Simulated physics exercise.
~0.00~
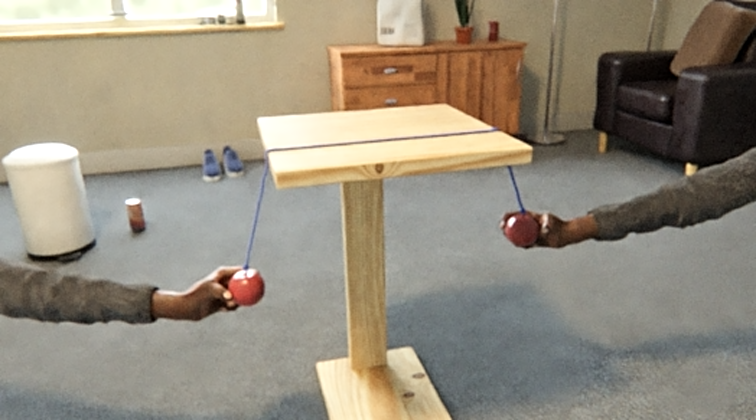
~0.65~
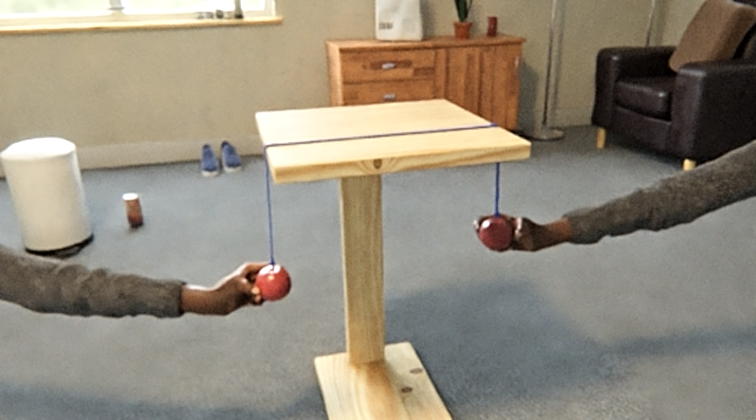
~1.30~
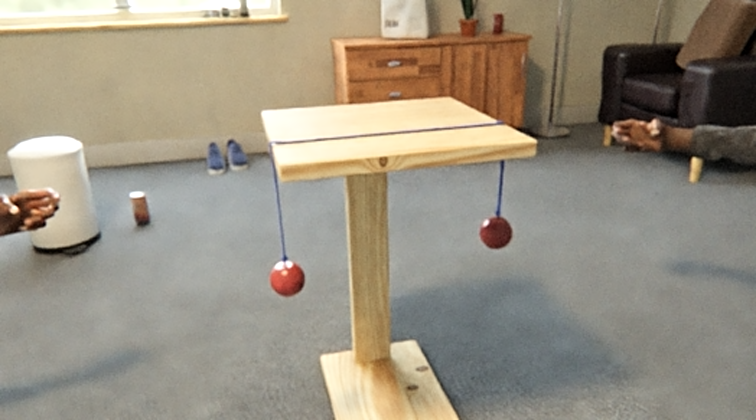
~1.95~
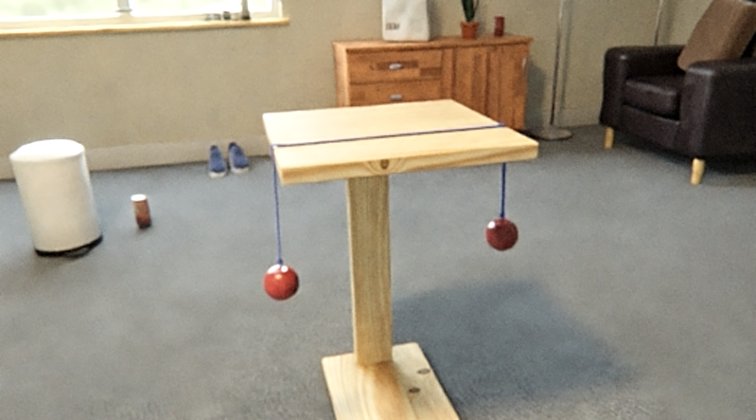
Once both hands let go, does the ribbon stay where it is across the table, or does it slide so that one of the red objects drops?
The ribbon stays where it is, and both red objects keep hanging at the same heights as before.
A small pale wooden table on a single post stands in a room with a grey floor, seen from slightly above by a gently swaying camera, with a blue ribbon lying across its top. A round red object hangs from each end, the left one lower than the right. Behind are a white bin, blue shoes, a wooden cabinet and a dark armchair. Two hands, one from each side, hold the red objects and move them inward beneath the table edges. Both hands let go and draw back out of view. The two objects stay hanging at their own heights, and the ribbon stays in place.
